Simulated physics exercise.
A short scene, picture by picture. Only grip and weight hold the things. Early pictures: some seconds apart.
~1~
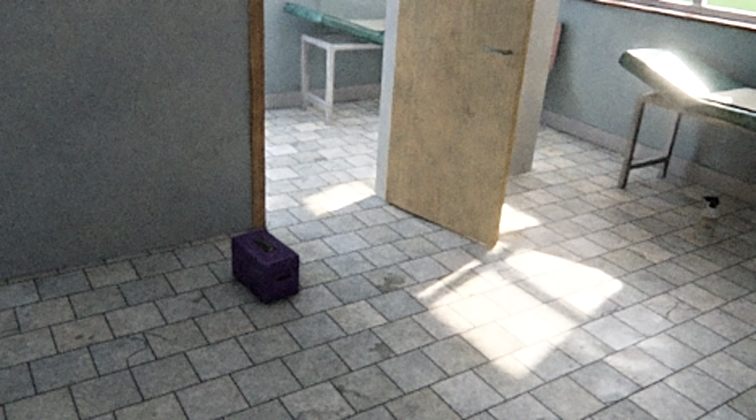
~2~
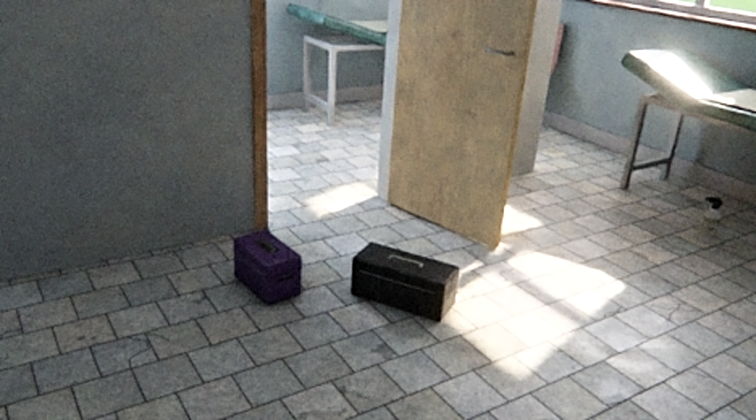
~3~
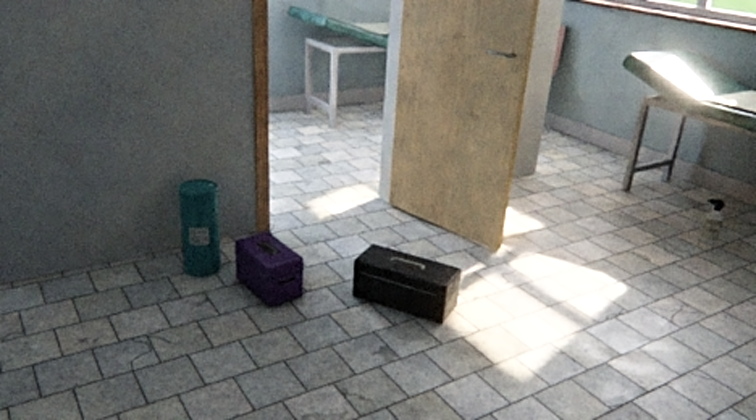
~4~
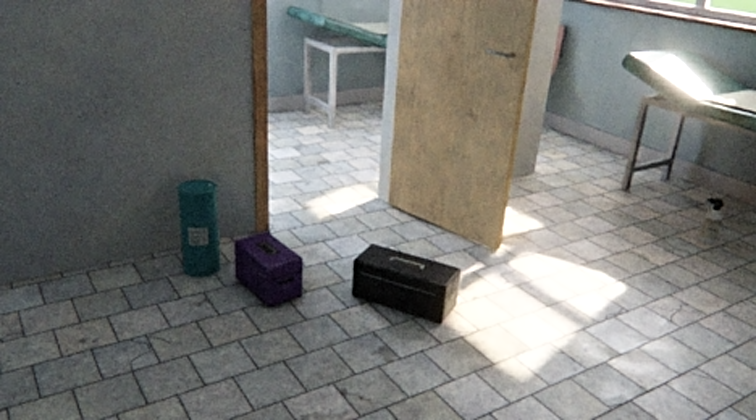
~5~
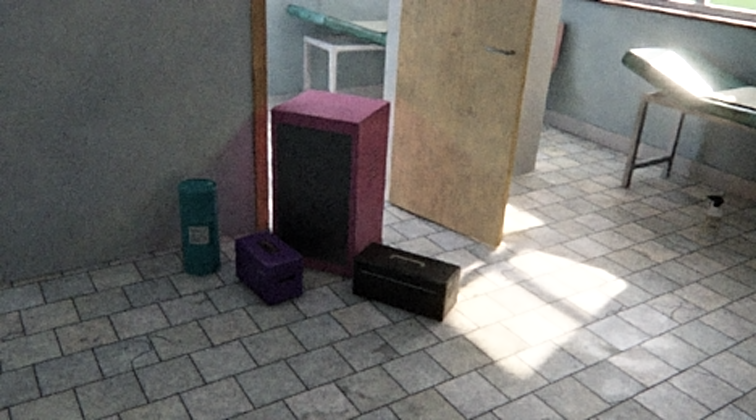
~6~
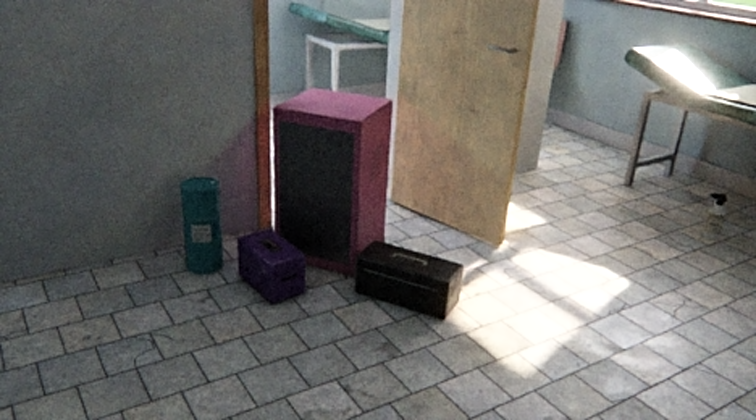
A wooden door stood wide open and still beside a purple box on the tiled floor, while a black toolbox, then a turquoise canister, and then a large pink cabinet-like object appeared around it.
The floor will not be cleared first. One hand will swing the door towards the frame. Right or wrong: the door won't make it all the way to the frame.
Right.
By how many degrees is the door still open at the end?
About 50°.
Then, 0.50 s after the last picture, door at 91°.
Then, 0.80 s after the last picture, door at 71°.
Then, 1.00 s after the last picture, door at 55°.
At rest, door at 50°; all 4 in place. Seen from the same camera at the end, pink appliance near (327, 179).
